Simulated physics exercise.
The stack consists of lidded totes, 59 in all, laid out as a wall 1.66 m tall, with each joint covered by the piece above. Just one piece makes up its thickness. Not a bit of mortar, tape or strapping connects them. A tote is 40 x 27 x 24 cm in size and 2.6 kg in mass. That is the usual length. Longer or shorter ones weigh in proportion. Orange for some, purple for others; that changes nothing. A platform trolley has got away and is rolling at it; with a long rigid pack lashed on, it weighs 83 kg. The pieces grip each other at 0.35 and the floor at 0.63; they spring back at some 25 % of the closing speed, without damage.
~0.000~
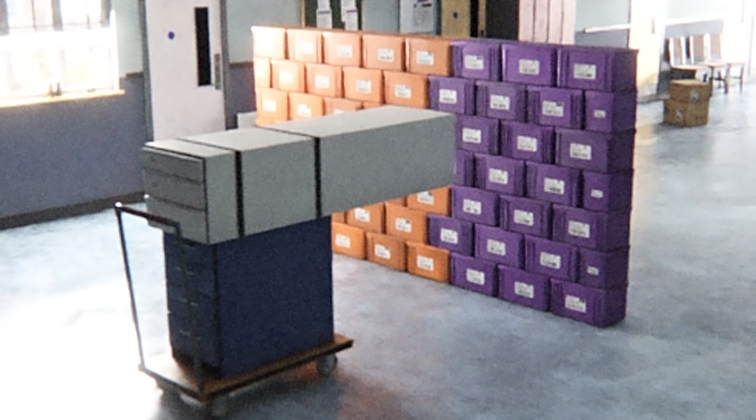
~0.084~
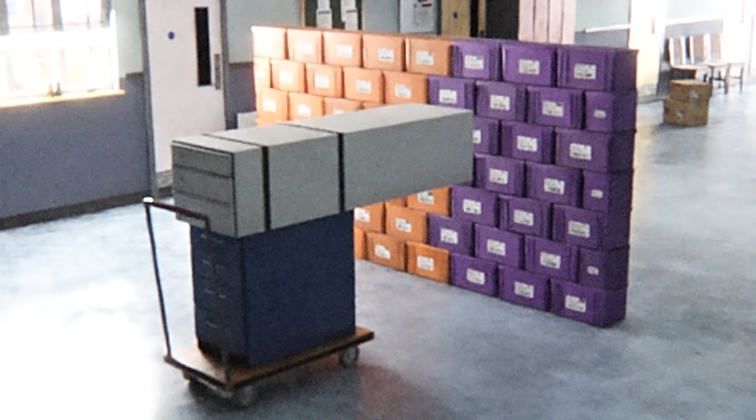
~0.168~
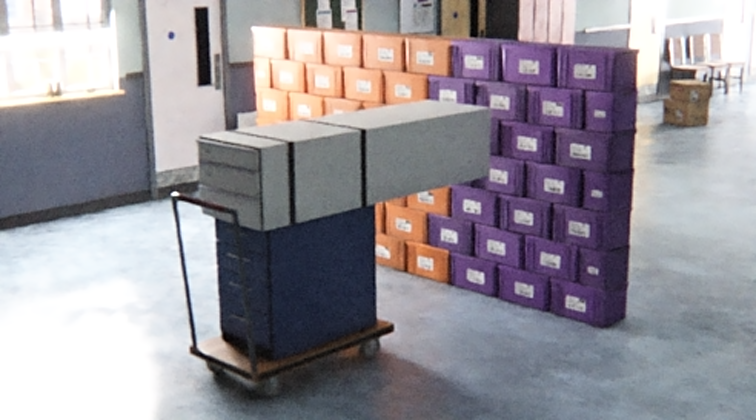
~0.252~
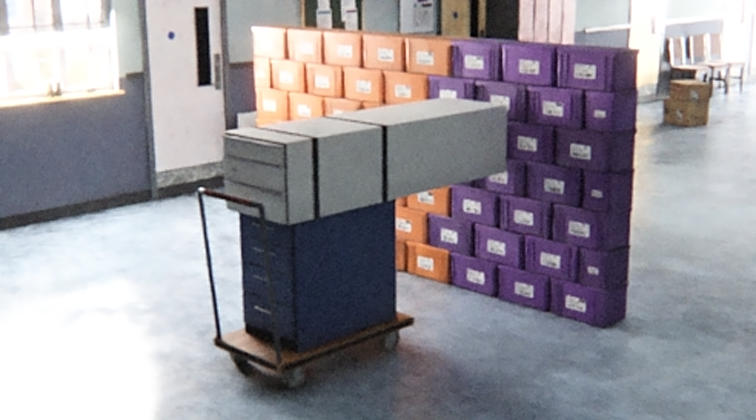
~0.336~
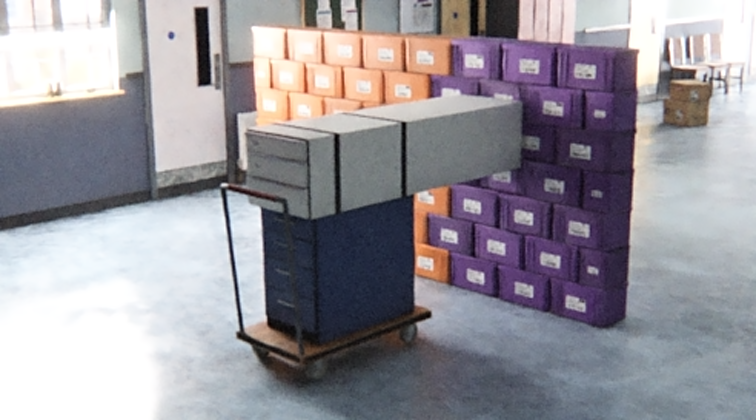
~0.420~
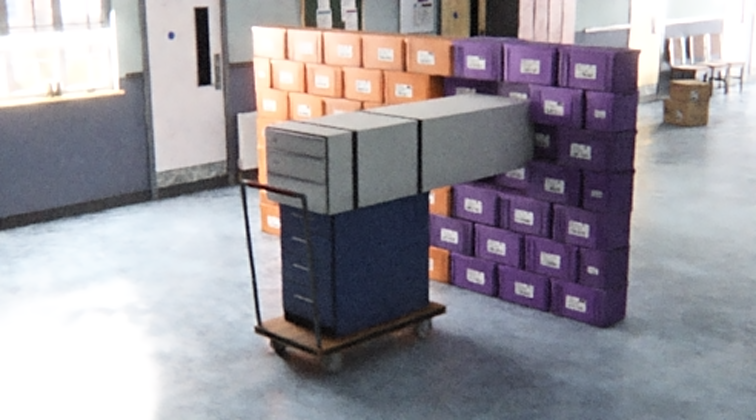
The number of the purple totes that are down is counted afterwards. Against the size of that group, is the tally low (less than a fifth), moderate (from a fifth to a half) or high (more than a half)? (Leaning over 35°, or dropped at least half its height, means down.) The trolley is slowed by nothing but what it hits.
Moderate.
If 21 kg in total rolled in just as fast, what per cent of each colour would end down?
Orange 10, purple 80 per cent.
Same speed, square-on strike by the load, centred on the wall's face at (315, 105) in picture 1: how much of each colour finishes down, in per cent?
Then orange ends 30 per cent down and purple 0 per cent.
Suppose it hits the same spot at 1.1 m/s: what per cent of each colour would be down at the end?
In that case orange 10, purple 60 per cent.
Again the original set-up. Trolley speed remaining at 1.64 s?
Something like 0.2 m/s, I'd say.
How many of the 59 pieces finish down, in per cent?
Share: Approx. 25 %.
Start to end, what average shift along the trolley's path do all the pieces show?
Mean shift: Roughly 25 cm.
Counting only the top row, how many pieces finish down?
That comes to 4 in all.
By 0.96 s, load 87 cm past the wall's line, still rolling; 7 of the 24 purple totes down (7 of 59 in all colours); top purple tote on its side; top orange tote tilted 15°.
By 1.64 s, load 1.26 m past the wall's line, still rolling; 8 of the 24 purple totes down (12 of 59 in all colours); top purple tote on its side; top orange tote tilted 20°, 1.02 m lower.
When it is over (4.0 s), load 1.27 m past the wall's line, stopped; 10 of the 24 purple totes down (14 of 59 in all colours); top purple tote on its side; top orange tote on its side. That is 42 per cent. In pixels of the last frame, middles, top purple tote near (548, 65), top orange tote near (427, 204).
